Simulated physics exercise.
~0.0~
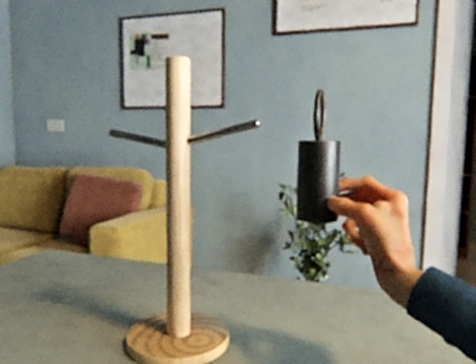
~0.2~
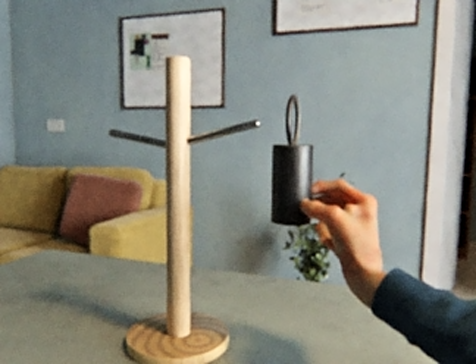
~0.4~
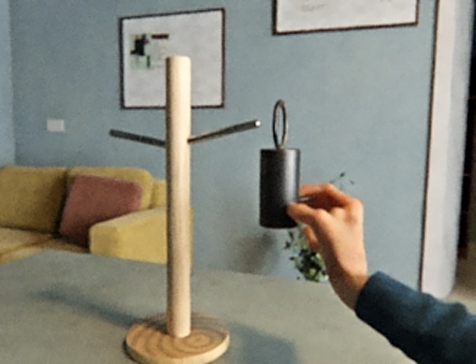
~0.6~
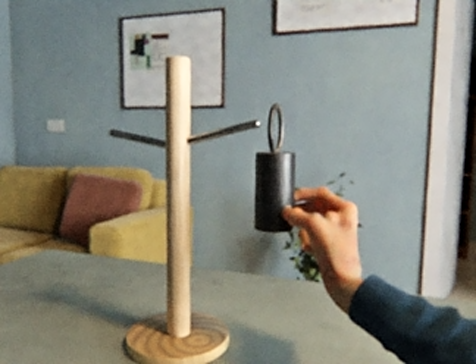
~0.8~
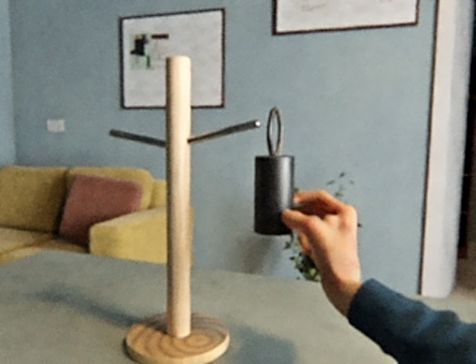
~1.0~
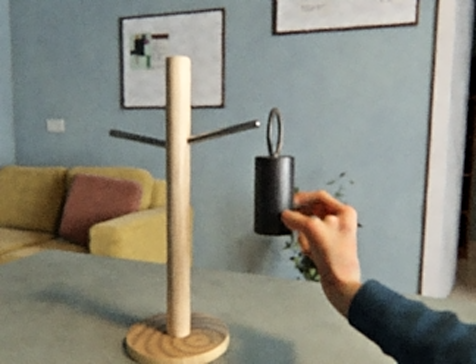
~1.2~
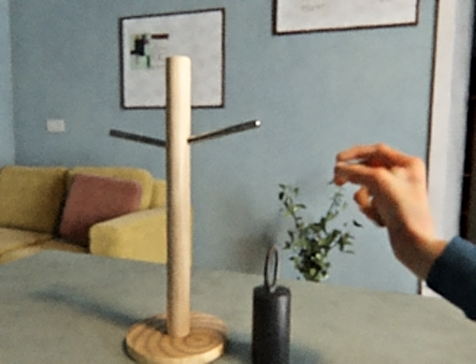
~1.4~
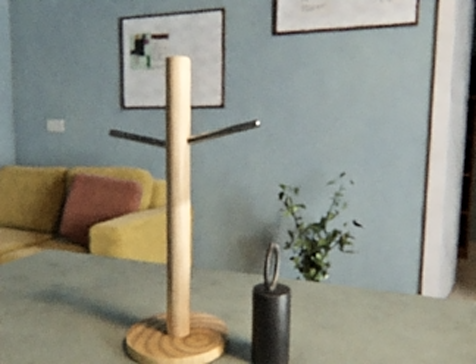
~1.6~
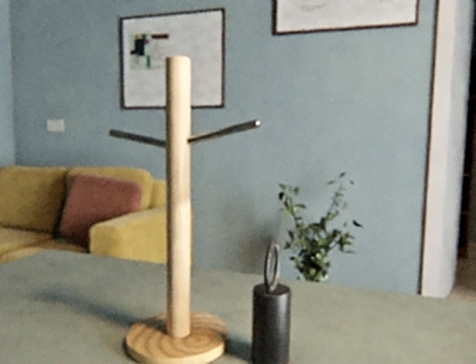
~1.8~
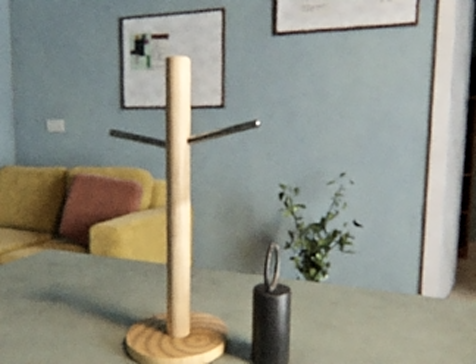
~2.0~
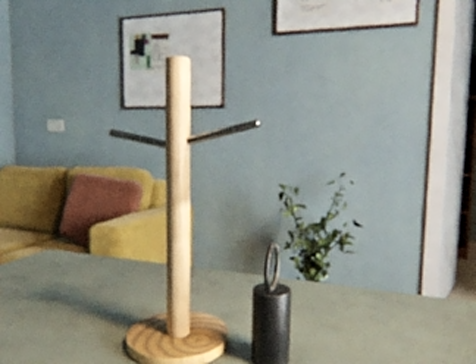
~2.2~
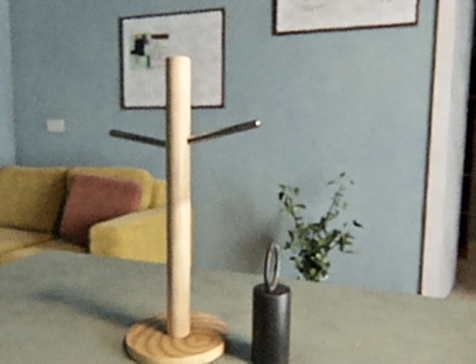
At first, a hand on the right holds up a small black lantern with a ring on top, near a wooden peg stand on a table, with a yellow sofa behind. The hand moves the lantern left and slightly down, bringing its ring close to the tip of the stand's right peg. It holds the lantern there briefly. Then the hand lets go and draws back, and the lantern drops instead of hanging from the peg. The hand leaves the view, and the lantern rests upright on the table beside the unmoved stand.
